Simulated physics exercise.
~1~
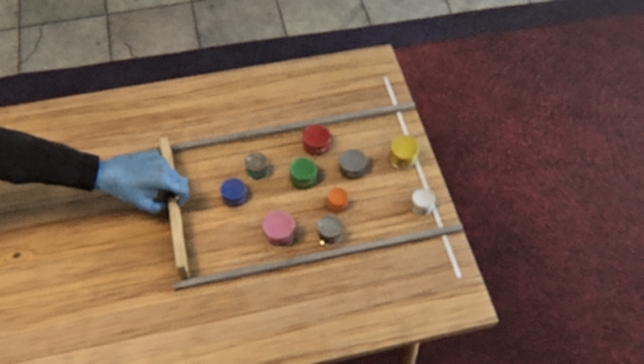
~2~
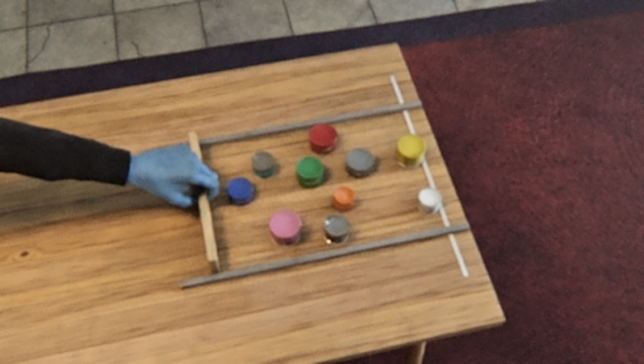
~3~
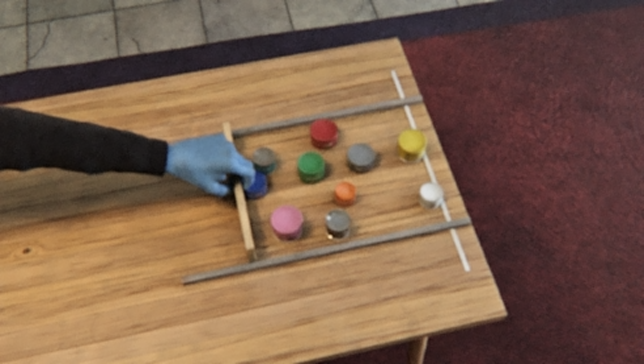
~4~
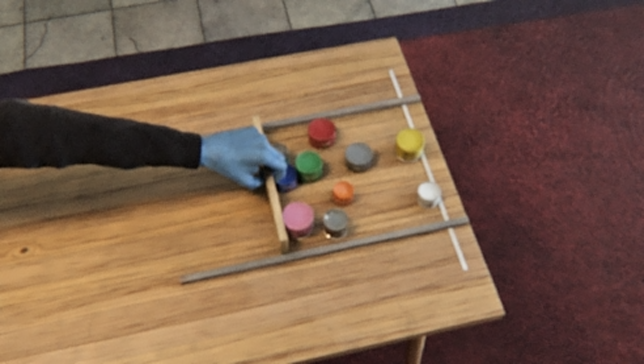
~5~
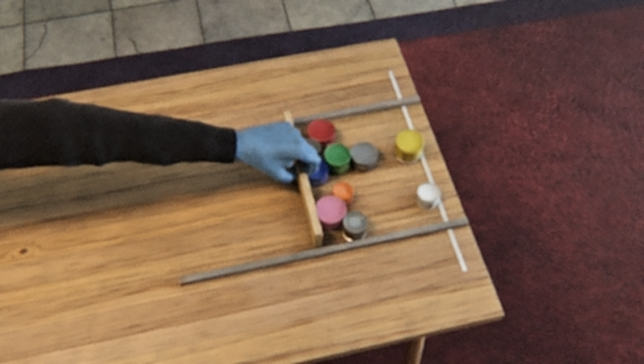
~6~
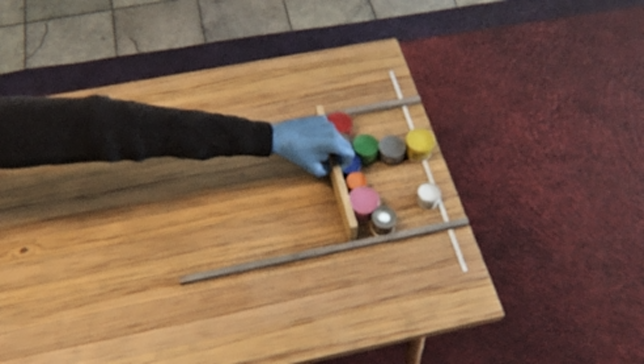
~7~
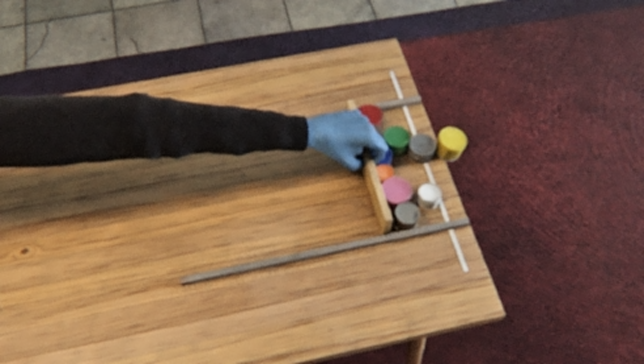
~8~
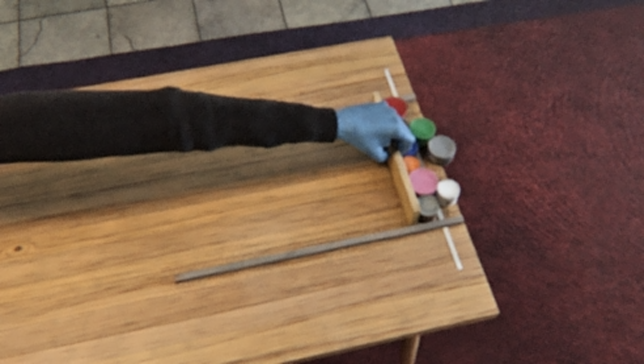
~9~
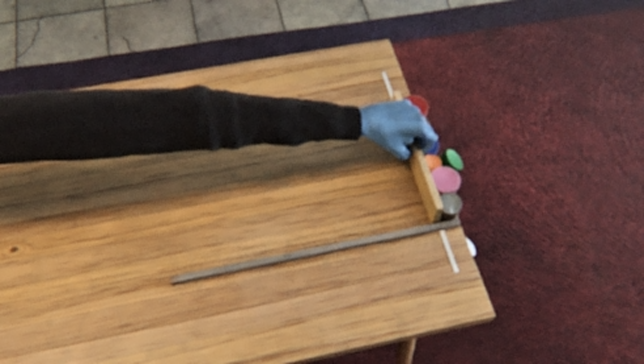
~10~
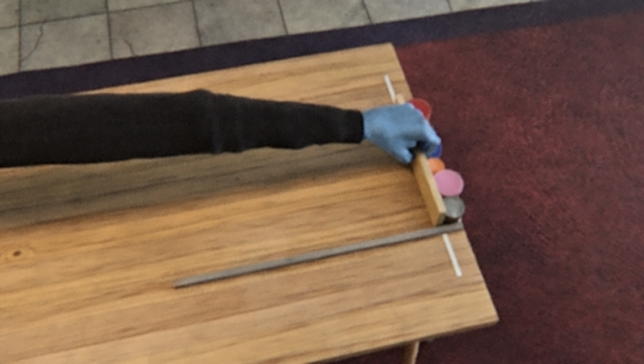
On a wooden table, a gloved hand pushes a board rightward, sweeping several tubs off the edge.
